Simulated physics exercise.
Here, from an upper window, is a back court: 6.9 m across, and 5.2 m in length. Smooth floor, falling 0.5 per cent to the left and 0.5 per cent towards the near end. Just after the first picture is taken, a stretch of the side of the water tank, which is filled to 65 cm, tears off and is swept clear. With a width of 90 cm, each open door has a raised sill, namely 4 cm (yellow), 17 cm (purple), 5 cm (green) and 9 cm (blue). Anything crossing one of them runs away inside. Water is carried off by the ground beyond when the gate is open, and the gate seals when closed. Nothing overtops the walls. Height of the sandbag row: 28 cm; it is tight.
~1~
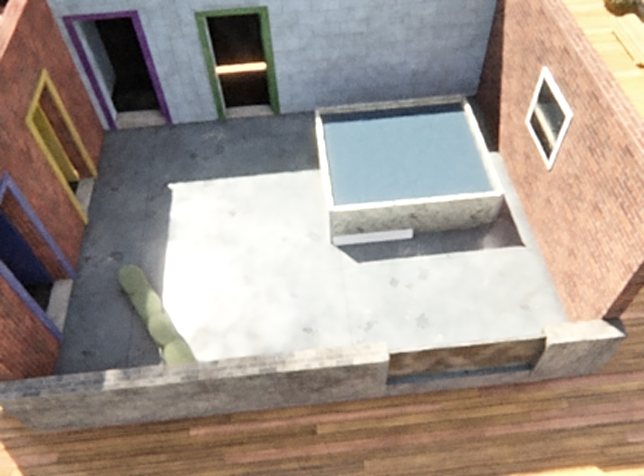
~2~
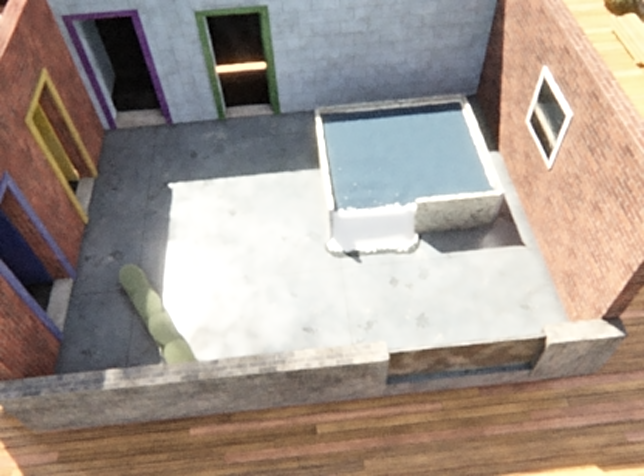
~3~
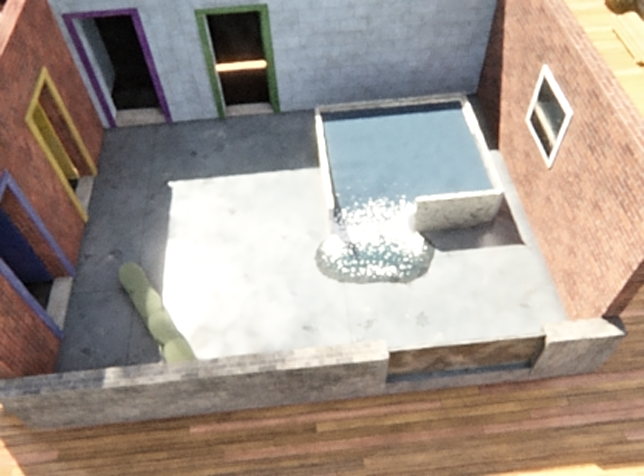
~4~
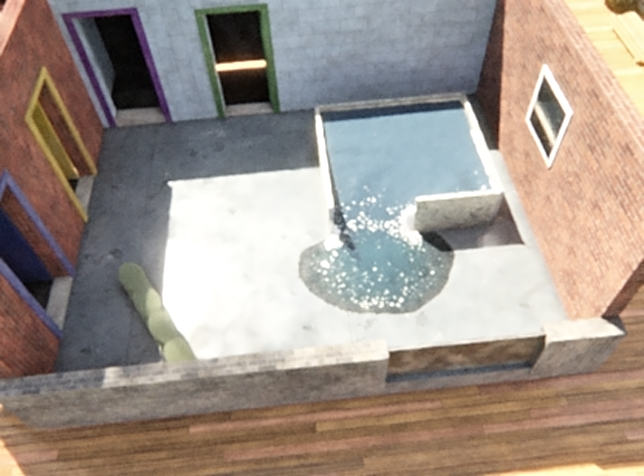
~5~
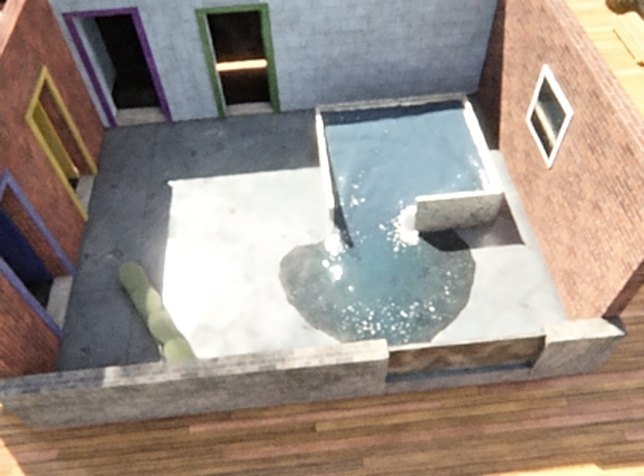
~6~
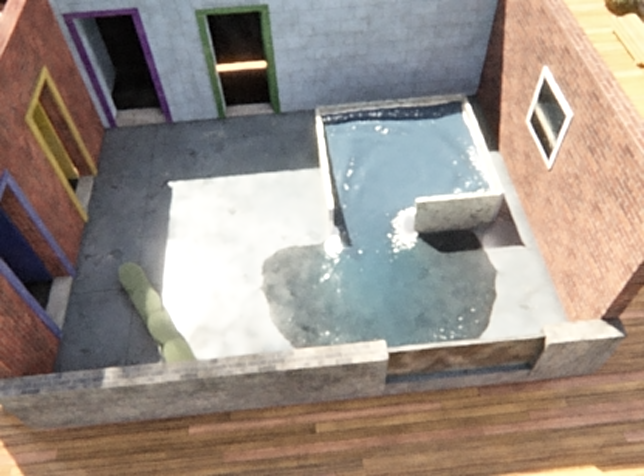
A raised tank of blue water stands at the back right of a grey, smooth-floored court, seen from high above in a fixed view. Brick walls flank it, with purple, green, yellow and blue doorways, a white-edged window, and a pale green row of bags at lower left. Part of the tank's near side breaks away, and water gushes out, sparkling, and spreads widely across the floor towards the low near wall.
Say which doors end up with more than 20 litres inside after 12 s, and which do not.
Yellow door more than 20 litres inside, purple door not more than 20 litres inside, green door more than 20 litres inside, blue door not more than 20 litres inside.
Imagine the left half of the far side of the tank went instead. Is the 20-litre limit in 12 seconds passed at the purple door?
Relative to that limit, purple ends up on the low side.
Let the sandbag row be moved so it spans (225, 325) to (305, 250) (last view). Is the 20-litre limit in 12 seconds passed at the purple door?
Checked against the limit, purple is fine.
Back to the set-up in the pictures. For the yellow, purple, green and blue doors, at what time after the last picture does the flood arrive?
Yellow: 2.8 s; purple: 3.2 s; green: 3.8 s; blue: 2.0 s.
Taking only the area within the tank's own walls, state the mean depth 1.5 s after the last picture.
Roughly 38 cm on average.
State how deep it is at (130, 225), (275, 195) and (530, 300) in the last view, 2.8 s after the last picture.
First 3 cm, then 0 cm, then 22 cm.
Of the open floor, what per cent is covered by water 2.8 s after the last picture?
Covered: Roughly 65 per cent.
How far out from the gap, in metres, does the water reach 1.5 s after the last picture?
Some 5.0 metres from the gap.
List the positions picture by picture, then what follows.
The first frame shows the water tank at (402, 152) is whole and still, 65 cm deep.
In the second frame, water pours out at (373, 224) and has run 0.7 m, to (332, 248); typically 9 cm deep outside, 65 cm at the water tank's back.
In the third frame, the front is at (419, 272), 1.0 m from the gap at (373, 225); 1.1 m2 of floor is under water; 65 cm left at the back of the water tank.
In the fourth frame, water pours out at (373, 225) and has run 1.4 m, to (413, 305); typically 8 cm deep outside, 65 cm at the water tank's back.
In the fifth frame, the front is at a hidden place, 1.9 m from the gap at (373, 225); 3.6 m2 of floor is under water; 64 cm left at the back of the water tank.
In the sixth frame, the front is at a hidden place, 2.3 m from the gap at (373, 226); 5.0 m2 of floor is under water; 60 cm left at the back of the water tank.
Then, 0.7 s after the last picture water covers 25 % of the floor and is deepest (41 cm) near (382, 354); yellow door not reached, purple door not reached, green door not reached, blue door not reached.
Then, 1.5 s after the last picture water covers 30 % of the floor and is deepest (46 cm) near (203, 385); yellow door not reached, purple door not reached, green door not reached, blue door not reached.
Then, 2.8 s after the last picture water covers 65 % of the floor and is deepest (33 cm) near (204, 372); yellow door 2 cm at the sill, 0 L in, purple door not reached, green door not reached, blue door 7 cm at the sill, 0 L in.
Then, 6.3 s after the last picture water covers 95 % of the floor and is deepest (20 cm) near (204, 372); yellow door 12 cm at the sill, 26 L in, purple door 13 cm at the sill, 2 L in, green door 12 cm at the sill, 17 L in, blue door 5 cm at the sill, 0 L in.
Then, 11.3 s after the last picture water covers 95 % of the floor and is deepest (15 cm) near (204, 372); yellow door 13 cm at the sill, 201 L in, purple door 10 cm at the sill, 2 L in, green door 10 cm at the sill, 93 L in, blue door 8 cm at the sill, 0 L in.
